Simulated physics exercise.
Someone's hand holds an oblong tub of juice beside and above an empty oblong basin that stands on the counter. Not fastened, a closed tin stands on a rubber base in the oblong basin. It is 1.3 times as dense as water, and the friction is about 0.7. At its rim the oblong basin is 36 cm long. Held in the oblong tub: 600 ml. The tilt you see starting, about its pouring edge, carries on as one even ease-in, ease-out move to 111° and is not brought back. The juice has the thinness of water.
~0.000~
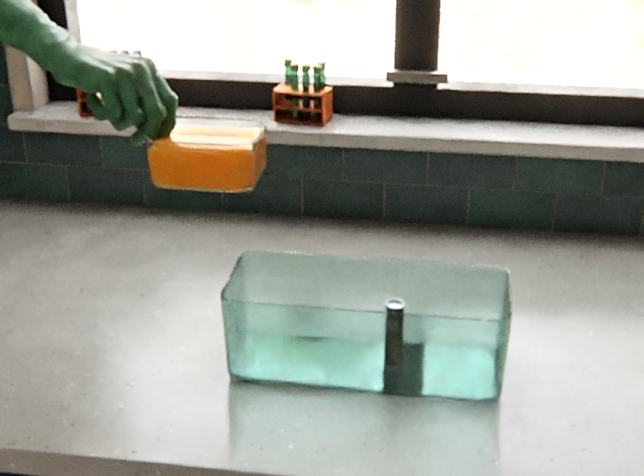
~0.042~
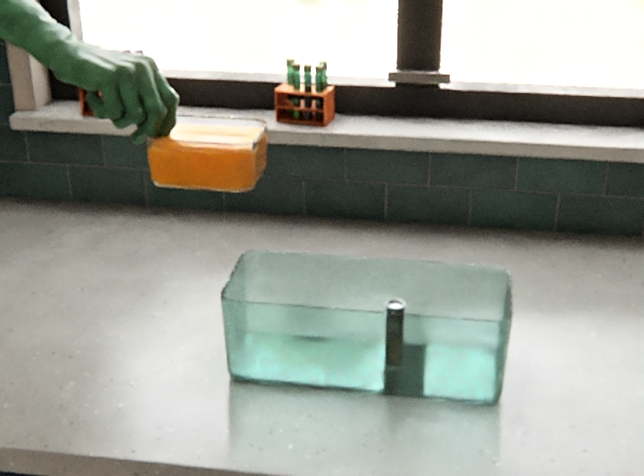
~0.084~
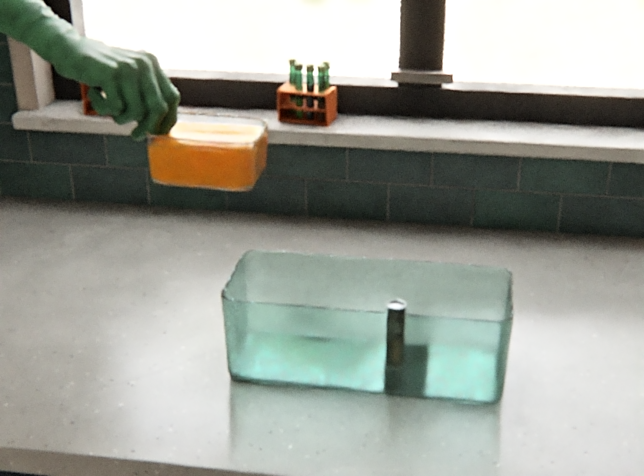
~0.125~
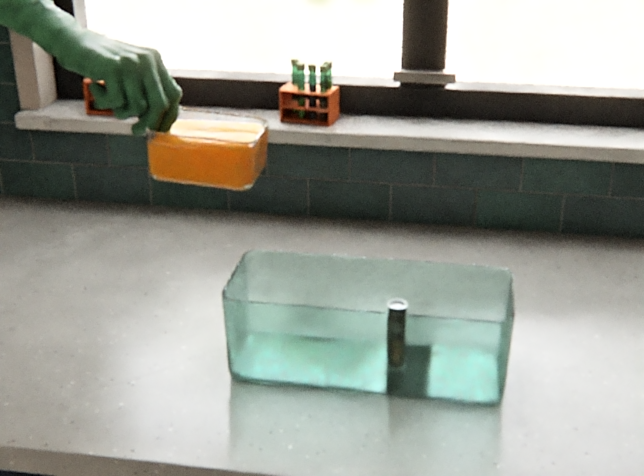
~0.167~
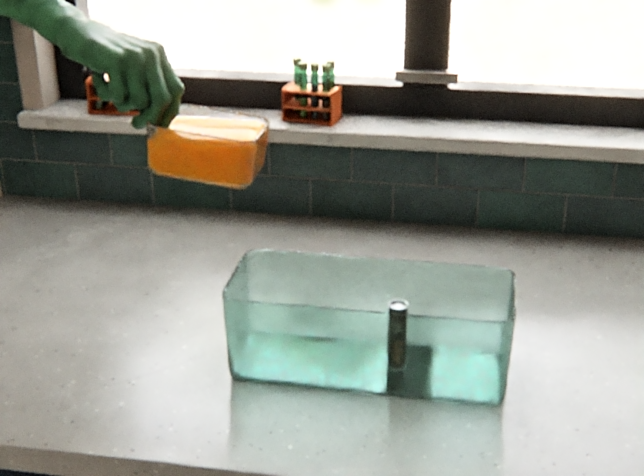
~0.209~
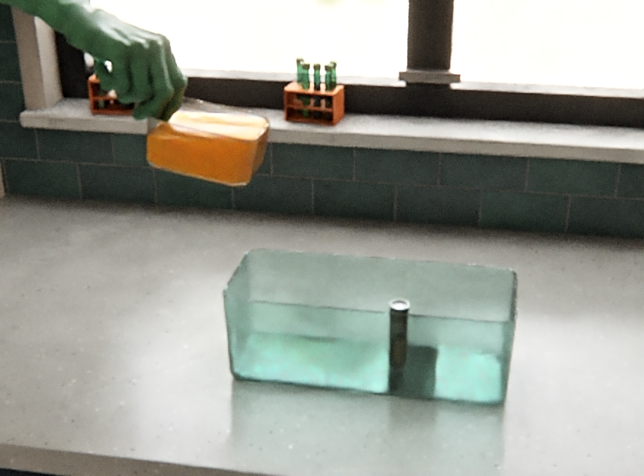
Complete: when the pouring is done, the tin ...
... is still on its feet.
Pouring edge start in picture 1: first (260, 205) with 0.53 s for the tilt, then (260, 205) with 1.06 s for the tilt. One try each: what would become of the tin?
First it tips over; then it stays on its base.
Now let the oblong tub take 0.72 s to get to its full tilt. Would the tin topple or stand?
The tin tips over.
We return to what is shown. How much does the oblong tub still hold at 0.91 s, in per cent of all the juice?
Near 5 in a hundred.
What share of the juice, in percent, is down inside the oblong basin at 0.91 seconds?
Reading: Approx. 78 %.
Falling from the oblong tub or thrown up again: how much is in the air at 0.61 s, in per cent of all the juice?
Estimate: Some 46 % of the total.
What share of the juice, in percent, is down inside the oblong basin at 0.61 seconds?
Near 7 in a hundred.
After 0.61 s the tilt is 69° and 46 per cent is still to pour; the tin stands where it began.
After 0.91 s the tilt is 106° and 5 per cent is still to pour; the tin stands where it began.
After 1.22 s the tilt is 111° and 0 per cent is still to pour; the tin stands where it began.
After 1.56 s the tilt is 111° and 0 per cent is still to pour; the tin stands where it began.
In the end the tin stands where it began.
